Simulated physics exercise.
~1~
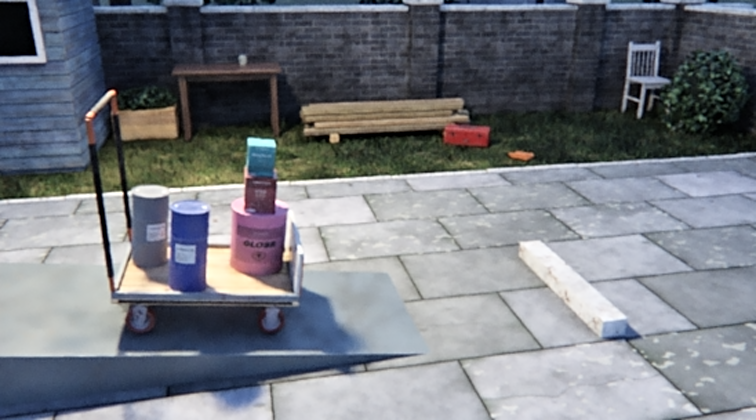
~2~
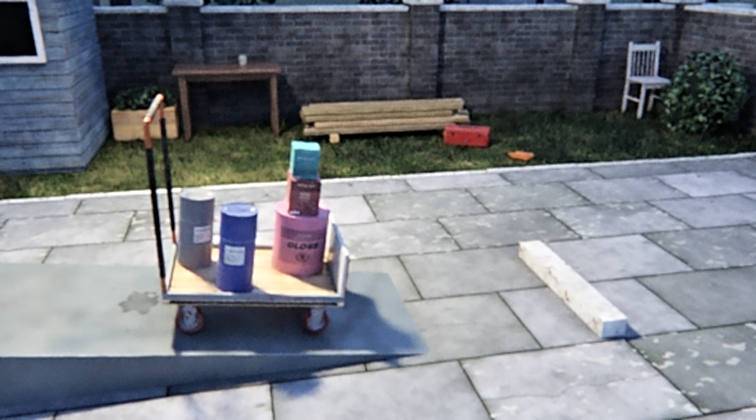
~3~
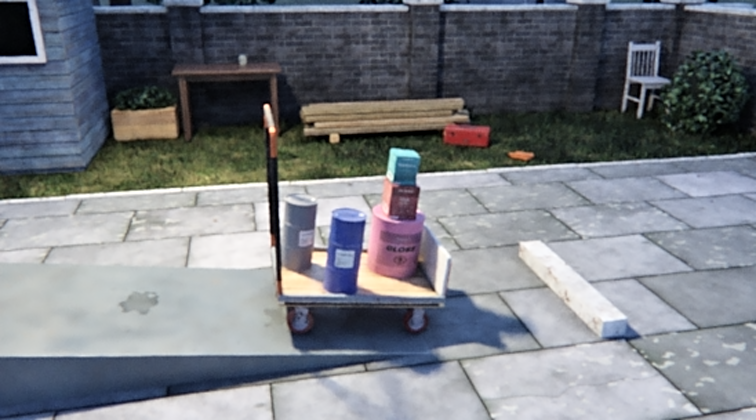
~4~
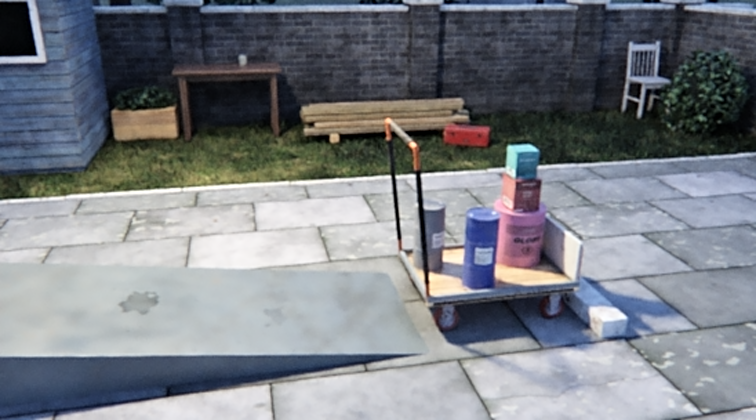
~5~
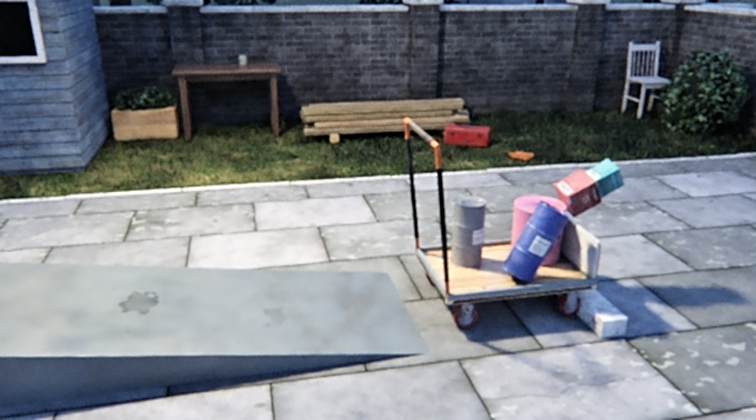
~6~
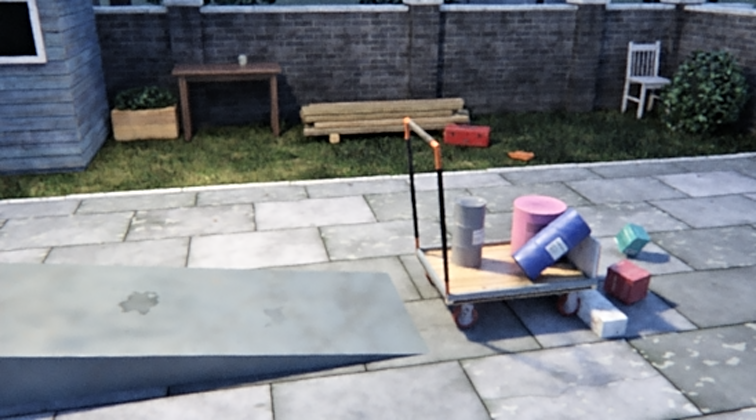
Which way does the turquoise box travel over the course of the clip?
It travels to the right, first riding on the trolley and then falling off past its front end.
